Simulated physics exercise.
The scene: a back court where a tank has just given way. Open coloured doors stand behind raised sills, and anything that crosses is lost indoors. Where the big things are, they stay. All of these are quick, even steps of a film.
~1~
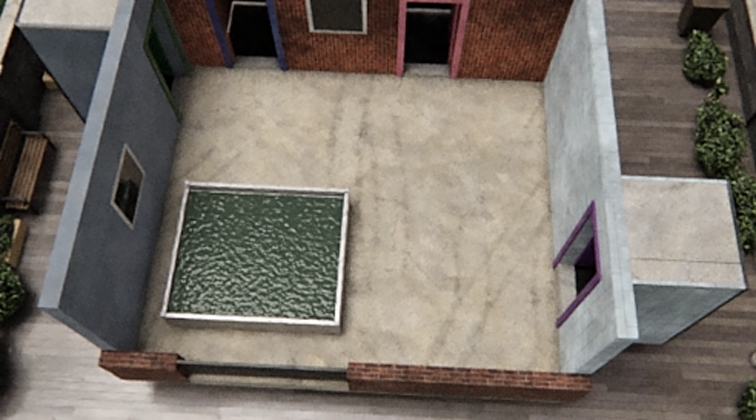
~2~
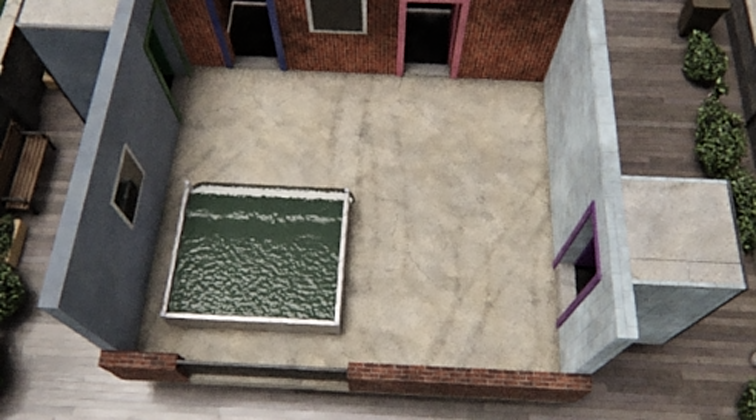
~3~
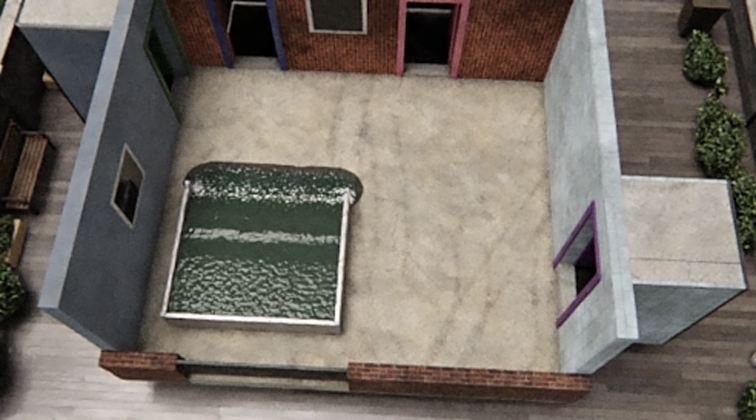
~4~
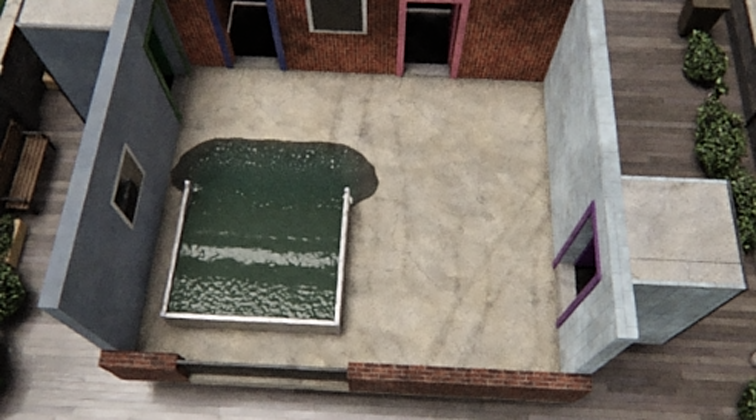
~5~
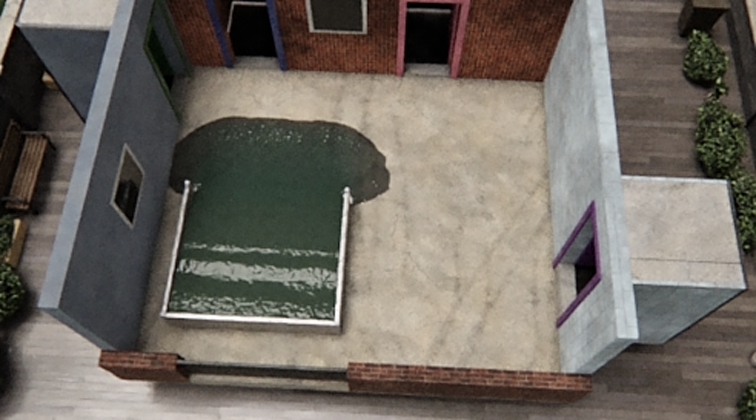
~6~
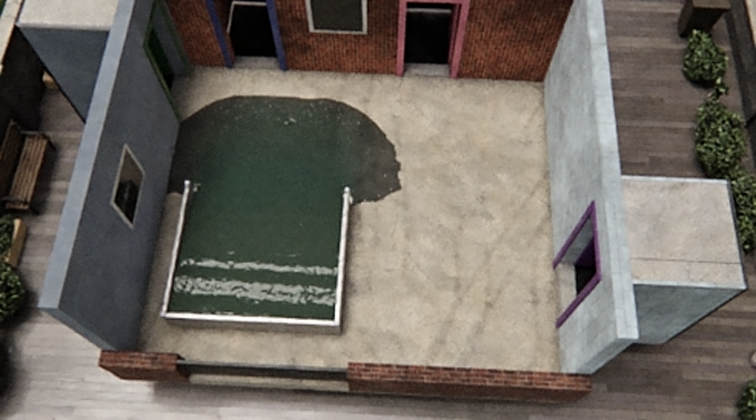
In this clip, a still rectangular tank of dark green water in a walled court gives way along its far side, and the water pours out, spreading steadily across the pale floor toward the brick back wall.
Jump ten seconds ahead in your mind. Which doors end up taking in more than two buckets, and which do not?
One by one: I expect the pink door to see over two buckets; I expect the green door to see over two buckets; I expect the purple door to see two buckets at most; I expect the blue door to see over two buckets.
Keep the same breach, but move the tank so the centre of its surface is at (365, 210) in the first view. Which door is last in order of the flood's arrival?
That would be the purple one.
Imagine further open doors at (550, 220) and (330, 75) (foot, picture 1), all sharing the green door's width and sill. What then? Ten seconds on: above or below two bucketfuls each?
Note, in sequence - door one ends up lower; door two ends up higher.
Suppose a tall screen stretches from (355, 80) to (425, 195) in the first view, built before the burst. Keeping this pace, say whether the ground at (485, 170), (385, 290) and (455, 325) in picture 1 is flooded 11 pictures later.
In that order: No water, clear, dry.
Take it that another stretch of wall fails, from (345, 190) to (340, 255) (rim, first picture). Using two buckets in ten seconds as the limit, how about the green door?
Well, the green door comes up short here.
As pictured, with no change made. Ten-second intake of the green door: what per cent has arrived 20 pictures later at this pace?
Around 55 %.
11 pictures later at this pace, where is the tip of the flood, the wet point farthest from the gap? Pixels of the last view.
The wet point farthest out is around (485, 82).
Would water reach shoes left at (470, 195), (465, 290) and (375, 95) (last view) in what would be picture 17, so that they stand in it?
Result, as listed: Not wetted / not wetted / wetted.
A moment on, water covers 35 % of the floor; the pink door not reached, the green door wet at the sill, nothing in, the purple door not reached, the blue door over two buckets in.
Next, water covers 40 % of the floor; the pink door under two buckets in, the green door under two buckets in, the purple door not reached, the blue door far over two buckets in.
Then, water covers 45 % of the floor; the pink door over two buckets in, the green door over two buckets in, the purple door not reached, the blue door far over two buckets in.
Later, water covers 75 % of the floor; the pink door over two buckets in, the green door over two buckets in, the purple door wet at the sill, nothing in, the blue door far over two buckets in.
In the end, water covers 95 % of the floor; the pink door over two buckets in, the green door over two buckets in, the purple door wet at the sill, nothing in, the blue door far over two buckets in.
